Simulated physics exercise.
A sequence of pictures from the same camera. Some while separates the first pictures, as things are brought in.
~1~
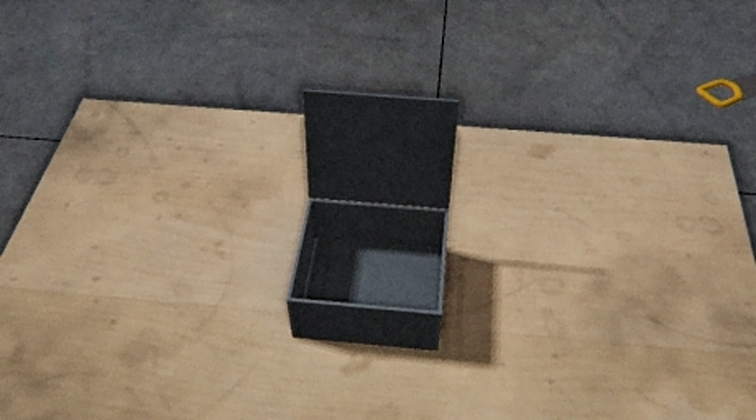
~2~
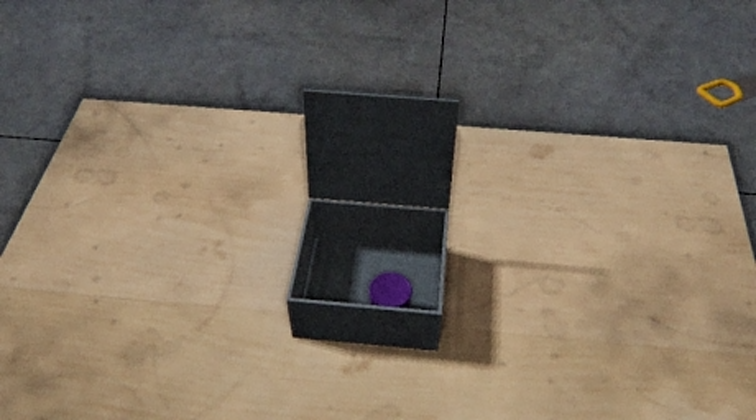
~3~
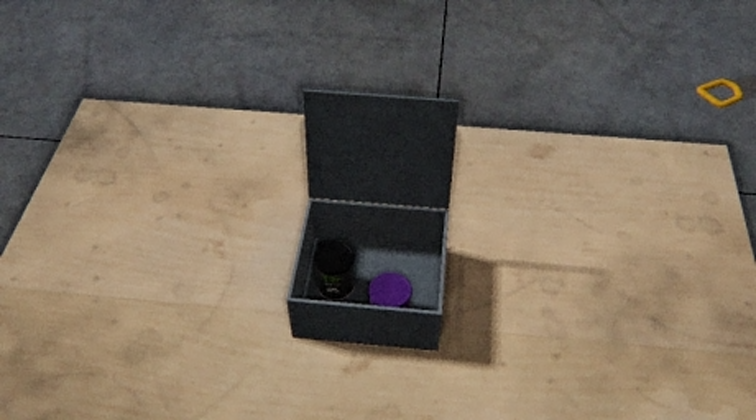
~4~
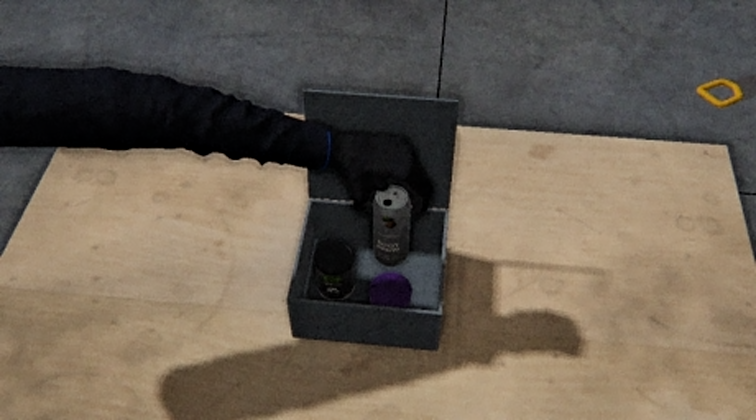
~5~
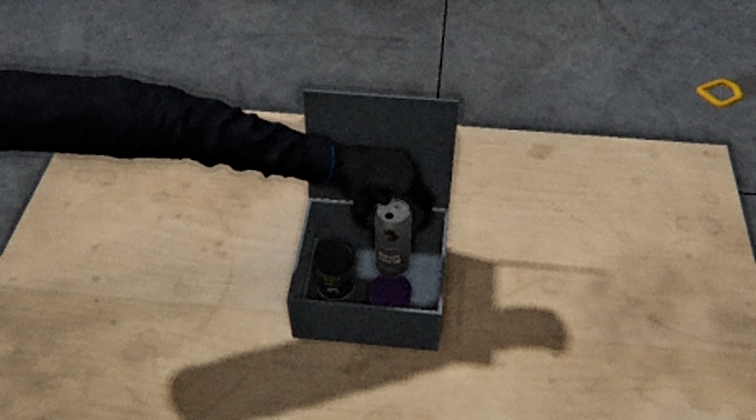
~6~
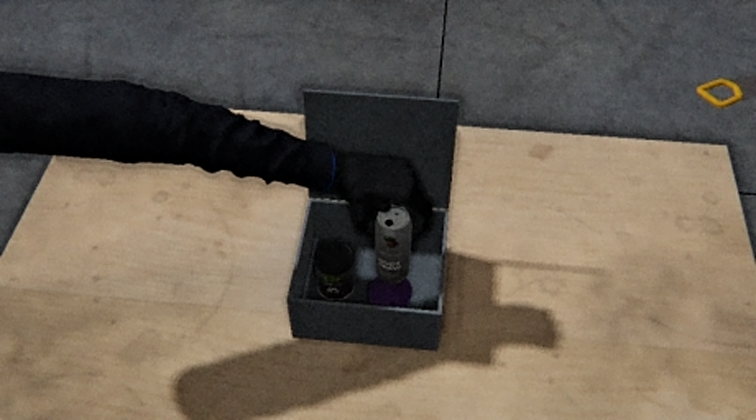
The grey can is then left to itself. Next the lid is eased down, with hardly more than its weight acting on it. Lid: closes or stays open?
Stays open.
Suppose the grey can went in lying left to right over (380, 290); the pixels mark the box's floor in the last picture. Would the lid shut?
Result: Lid shut.
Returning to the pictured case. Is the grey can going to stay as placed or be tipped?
Simply put, the grey can remains unturned.
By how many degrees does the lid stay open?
Lid angle from rim - close to 50°.
Then, 1.00 s later than the last frame, lid starting down.
Then, 1.40 s later than the last frame, lid 72° above the rim.
Then, 1.60 s later than the last frame, lid 59° above the rim.
When it is over, lid 50° above the rim; all 3 as before. End places, in pixels of the last picture, grey can near (393, 248).
